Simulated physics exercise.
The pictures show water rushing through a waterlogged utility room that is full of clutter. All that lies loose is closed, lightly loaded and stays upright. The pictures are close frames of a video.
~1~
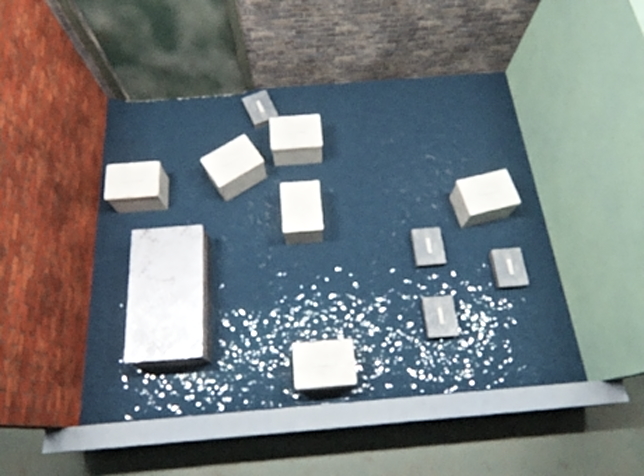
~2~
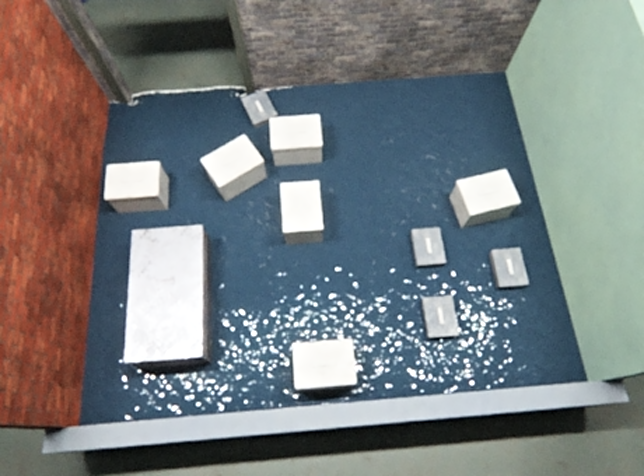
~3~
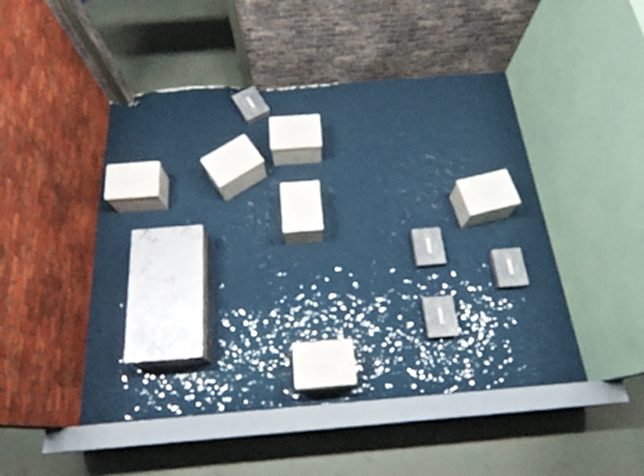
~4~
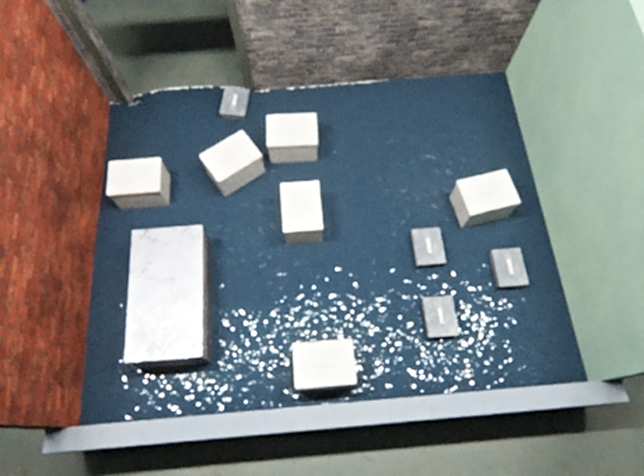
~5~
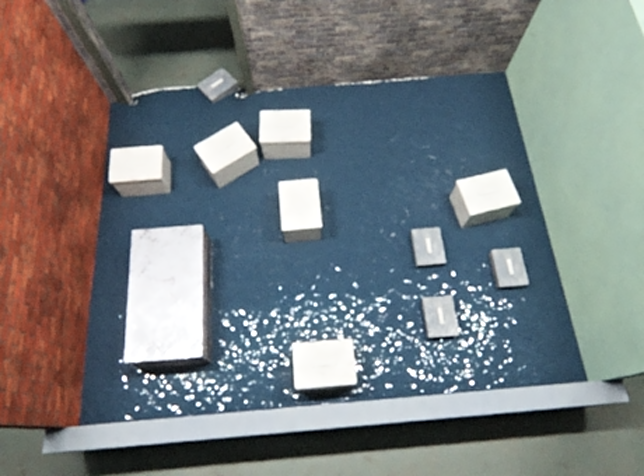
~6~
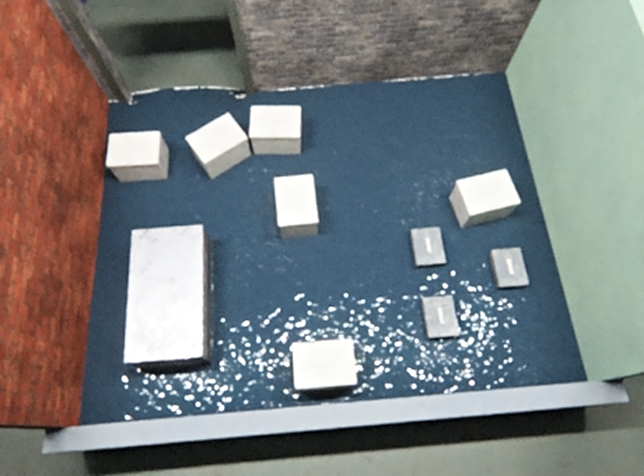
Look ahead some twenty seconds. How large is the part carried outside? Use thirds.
Share: Between one and two thirds.
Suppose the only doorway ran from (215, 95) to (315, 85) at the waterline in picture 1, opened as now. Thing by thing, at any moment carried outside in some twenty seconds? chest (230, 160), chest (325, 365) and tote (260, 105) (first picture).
In turn: Gone, no, gone.
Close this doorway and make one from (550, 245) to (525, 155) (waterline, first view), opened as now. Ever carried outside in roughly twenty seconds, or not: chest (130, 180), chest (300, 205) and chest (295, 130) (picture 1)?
As listed: Kept in, gone, yes.
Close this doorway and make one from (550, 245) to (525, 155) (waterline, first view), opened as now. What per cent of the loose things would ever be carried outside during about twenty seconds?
I make it 60 per cent.
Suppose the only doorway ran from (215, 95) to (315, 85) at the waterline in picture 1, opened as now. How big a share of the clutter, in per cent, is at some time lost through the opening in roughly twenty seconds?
Near 50 in a hundred.
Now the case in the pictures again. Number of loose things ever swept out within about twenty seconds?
I count 5.
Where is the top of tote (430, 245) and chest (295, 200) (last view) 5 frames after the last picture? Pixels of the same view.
Around (404, 231) and (243, 163).
A moment on, 2 of 10 are out; 8 afloat.
Next, 5 of 10 are out; 5 afloat.
Later, 5 of 10 are out; 2 afloat.
In the end, 5 of 10 are out; 2 afloat.
